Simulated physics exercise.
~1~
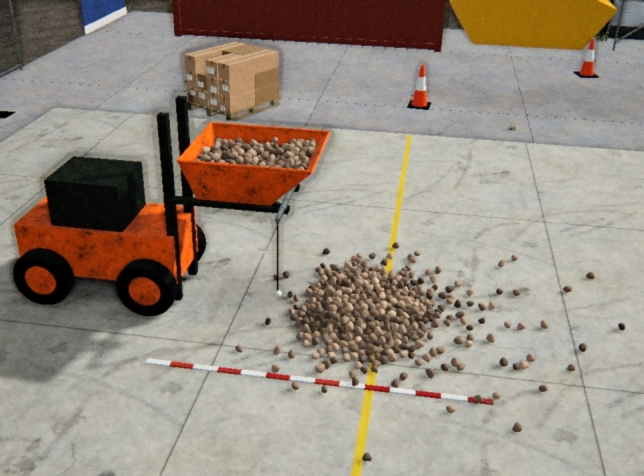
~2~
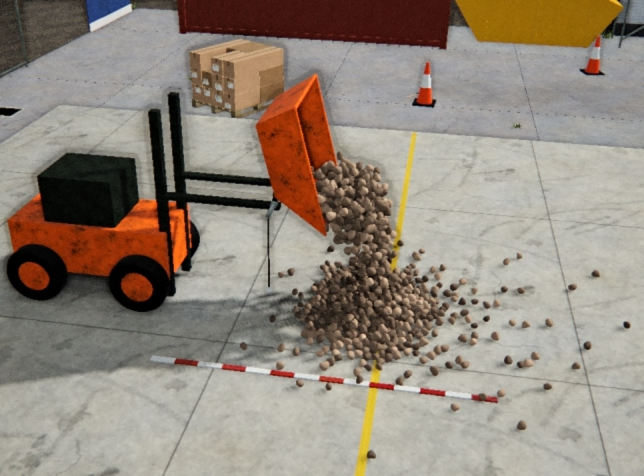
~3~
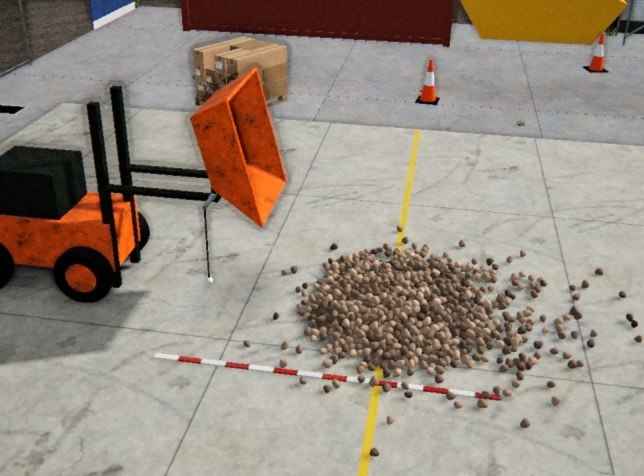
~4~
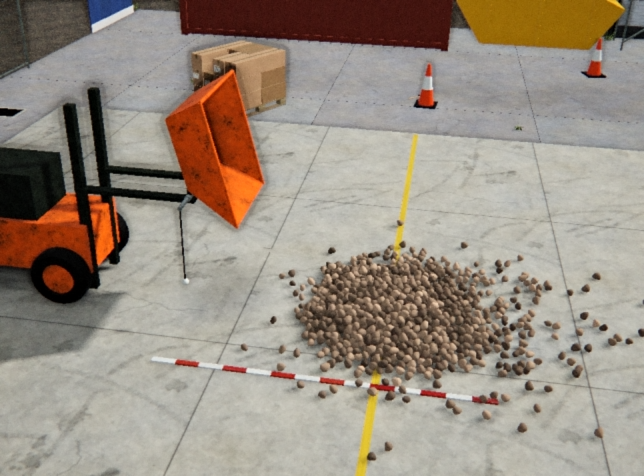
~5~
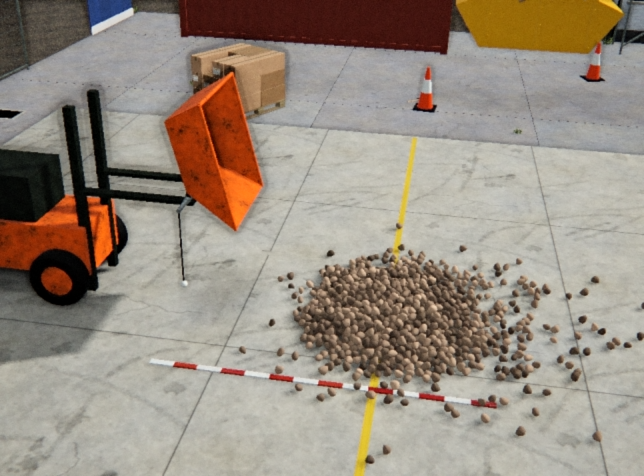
Orange forklift tipping a skip of brown stones onto a loose pile across a yellow line, then backing away left, skip still tilted.
